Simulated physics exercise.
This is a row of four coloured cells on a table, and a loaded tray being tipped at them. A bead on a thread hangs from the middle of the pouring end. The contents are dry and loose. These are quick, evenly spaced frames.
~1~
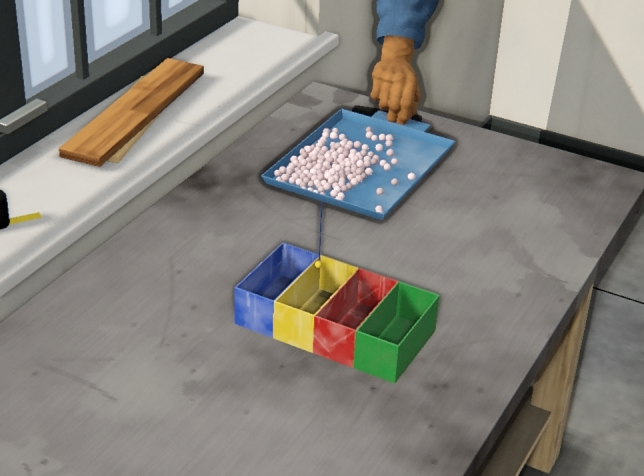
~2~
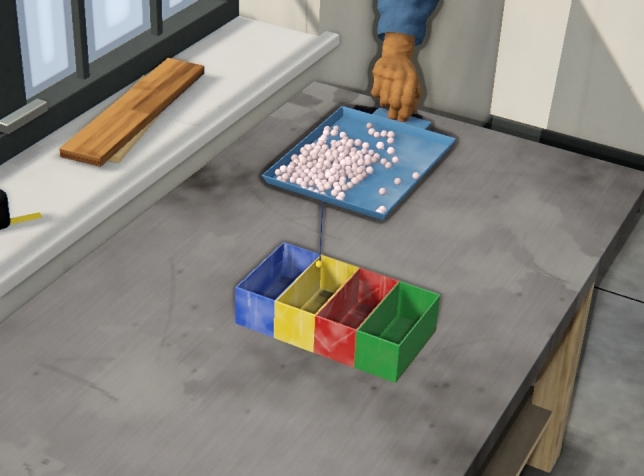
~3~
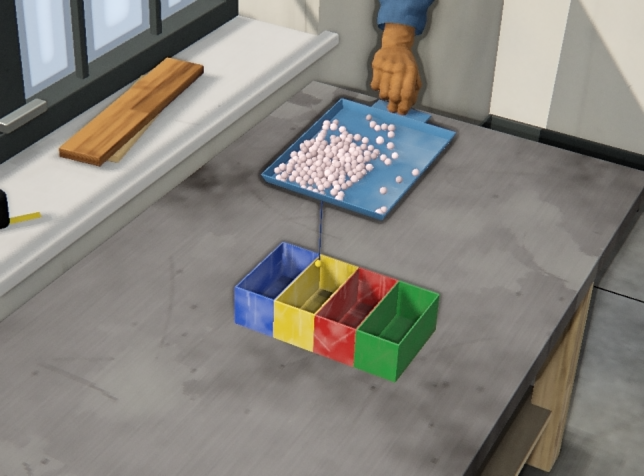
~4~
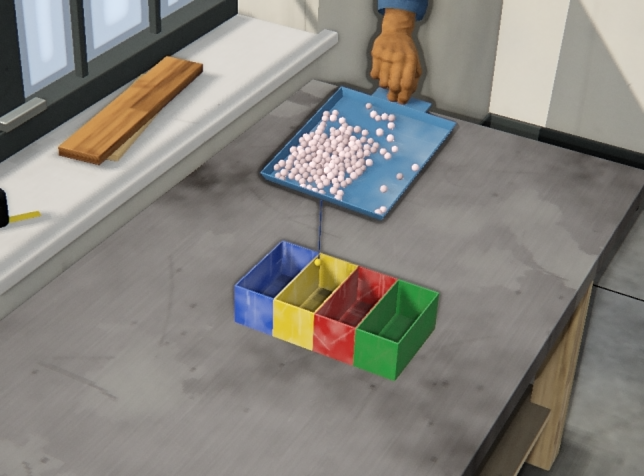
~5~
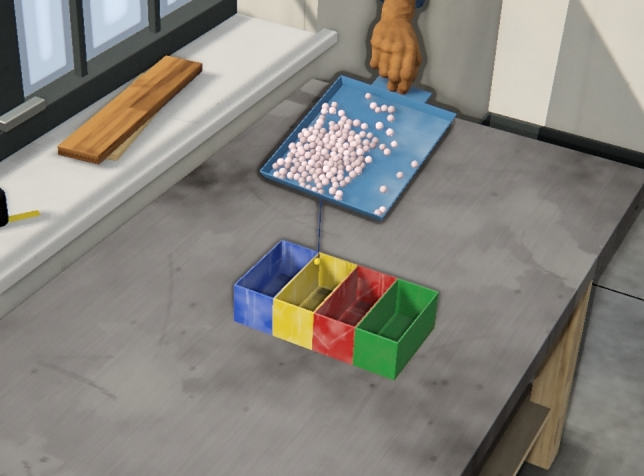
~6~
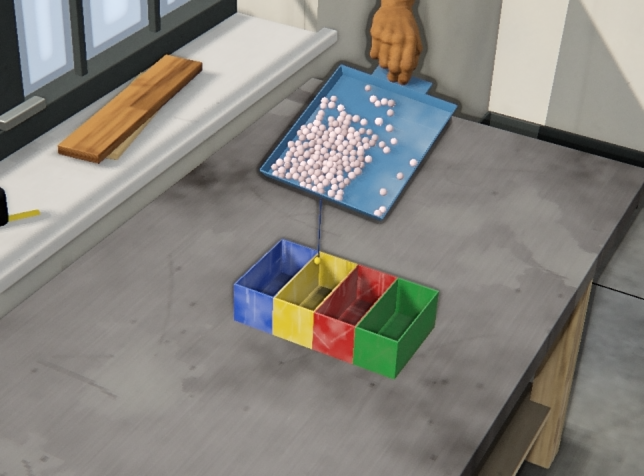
A hand raising the handle end of a blue tray of small pale beads above blue, yellow, red and green compartments.
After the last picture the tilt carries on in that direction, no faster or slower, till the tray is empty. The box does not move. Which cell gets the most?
Most goes to the red cell.
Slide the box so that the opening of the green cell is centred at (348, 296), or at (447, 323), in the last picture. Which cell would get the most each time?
One: That green cell. Two: The yellow one.
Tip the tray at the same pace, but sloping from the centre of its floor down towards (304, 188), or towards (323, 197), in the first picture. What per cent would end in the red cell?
The first gives 0 %, the second 10 %.
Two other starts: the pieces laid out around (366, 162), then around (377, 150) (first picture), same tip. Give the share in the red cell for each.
Near 50 % and 60 %.
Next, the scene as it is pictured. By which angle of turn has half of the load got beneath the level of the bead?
Near 75 degrees.
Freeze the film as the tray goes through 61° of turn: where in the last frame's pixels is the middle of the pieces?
Roughly at (336, 207).
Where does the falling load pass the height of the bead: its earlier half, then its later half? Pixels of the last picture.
The first part at (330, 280); the rest at (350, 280).
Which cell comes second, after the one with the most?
Next in line is the yellow one.
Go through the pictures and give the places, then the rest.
In the first frame, corners of the pouring end (267, 175) and (382, 211), level; middle of the load (335, 167), sugar pearls; bead on its thread (319, 265); blue cell (255, 309); yellow cell (294, 323); red cell (334, 338); green cell (376, 353).
In the second frame, corners of the pouring end (268, 175) and (383, 211), level; middle of the load (336, 166).
In the third frame, corners of the pouring end (267, 174) and (382, 212), tipped barely, lowest at the right corner; middle of the load (335, 163), about a tenth on the move.
In the fourth frame, corners of the pouring end (266, 172) and (382, 212), tipped a little, lowest at the right corner; middle of the load (335, 158), about a tenth on the move.
In the fifth frame, corners of the pouring end (265, 170) and (381, 213), tipped a little, lowest at the right corner; middle of the load (334, 155), about a tenth on the move.
In the sixth frame, corners of the pouring end (265, 169) and (381, 214), tipped clearly, lowest at the right corner; middle of the load (333, 154), almost all on the move; blue cell (254, 305); yellow cell (293, 320); red cell (334, 334); green cell (376, 349).
Just after the last frame, tray tipped steeply; roughly two thirds on the tray; about a tenth in the red cell; about a tenth in the yellow cell; just a few in the green cell; just a few in the blue cell; roughly a quarter falling or outside the box.
A moment on, tray tipped right over; roughly a third in the red cell; roughly a quarter in the yellow cell; about a tenth in the green cell; about a tenth in the blue cell; about a tenth falling or outside the box.
Further on, tray tipped past a quarter turn; roughly half in the red cell; roughly a third in the yellow cell; about a tenth in the green cell; about a tenth in the blue cell; about a tenth falling or outside the box.
When it is over, tray tipped past a quarter turn; roughly half in the red cell; roughly a third in the yellow cell; about a tenth in the green cell; about a tenth in the blue cell; about a tenth outside the box.
